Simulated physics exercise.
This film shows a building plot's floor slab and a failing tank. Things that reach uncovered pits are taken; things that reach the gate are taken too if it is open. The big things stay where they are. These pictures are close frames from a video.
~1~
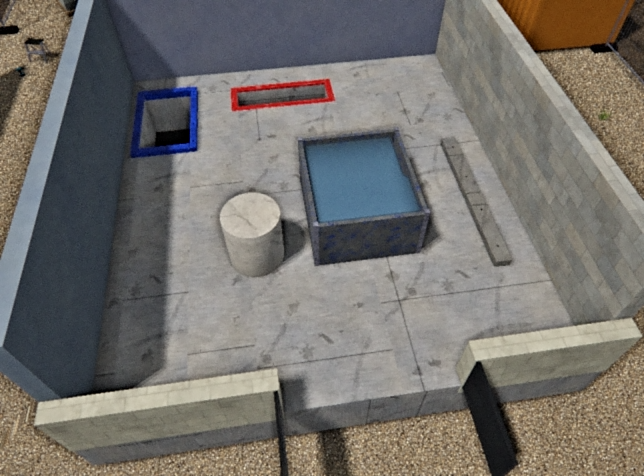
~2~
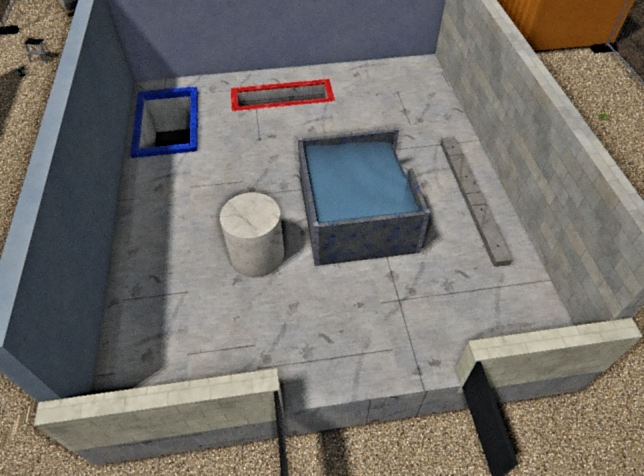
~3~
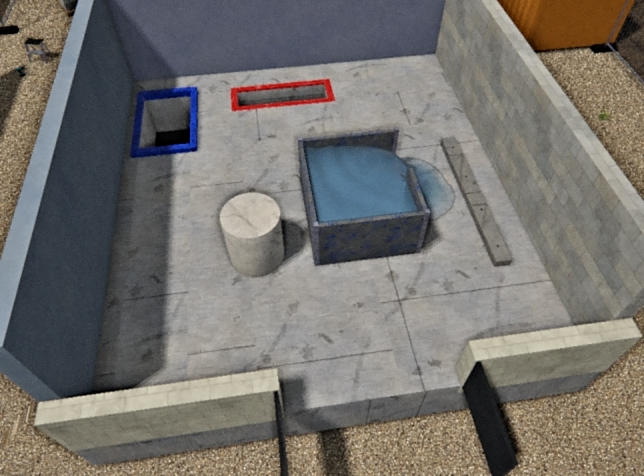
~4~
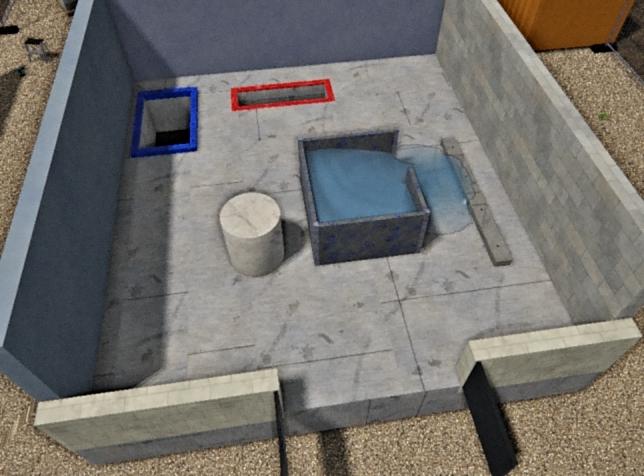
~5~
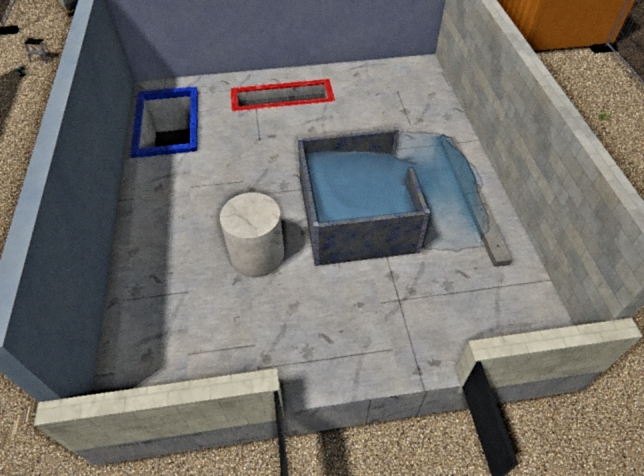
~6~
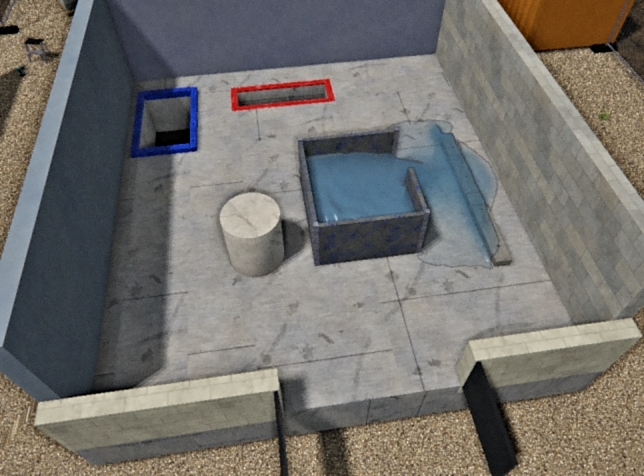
A square tank on a walled slab opens on its right side and water spreads over a low strip.
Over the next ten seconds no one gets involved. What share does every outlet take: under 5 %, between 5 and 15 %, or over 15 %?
Result: As it plays out the gate sits in the middle - five to fifteen per cent, as it plays out the blue pit never reaches five per cent, as it plays out the red pit goes past fifteen per cent.
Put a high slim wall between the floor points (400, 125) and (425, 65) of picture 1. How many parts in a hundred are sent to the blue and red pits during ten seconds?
I'd say the blue pit takes roughly 0 %, the red pit roughly 12 %.
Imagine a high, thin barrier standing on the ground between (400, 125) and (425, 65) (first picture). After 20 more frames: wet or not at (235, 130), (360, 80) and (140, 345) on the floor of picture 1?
Going spot by spot: High and dry, then drenched, then high and dry.
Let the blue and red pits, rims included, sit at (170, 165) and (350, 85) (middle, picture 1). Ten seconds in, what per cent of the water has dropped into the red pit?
In per cent: Red 35.
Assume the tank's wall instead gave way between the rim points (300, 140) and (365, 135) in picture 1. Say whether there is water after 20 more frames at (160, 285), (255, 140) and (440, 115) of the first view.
In the order asked: Out of reach, sodden, sodden.
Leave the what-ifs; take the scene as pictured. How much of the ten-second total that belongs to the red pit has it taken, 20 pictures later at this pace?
Something like 10 in a hundred.
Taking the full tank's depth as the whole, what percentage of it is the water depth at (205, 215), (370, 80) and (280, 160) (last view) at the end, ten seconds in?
About 4, 6 and 2 per cent.
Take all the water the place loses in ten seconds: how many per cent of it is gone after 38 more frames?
I get 50 percent.
A moment on, water covers 20 % of the floor; the gate 0 %, the blue pit 0 %, the red pit 0 %.
Next, water covers 30 % of the floor; the gate 0 %, the blue pit 0 %, the red pit 0 %.
Then, water covers 40 % of the floor; the gate 1 %, the blue pit 0 %, the red pit 2 %.
Later, water covers 70 % of the floor; the gate 4 %, the blue pit 0 %, the red pit 12 %.
In the end, water covers 85 % of the floor; the gate 9 %, the blue pit 0 %, the red pit 23 %.
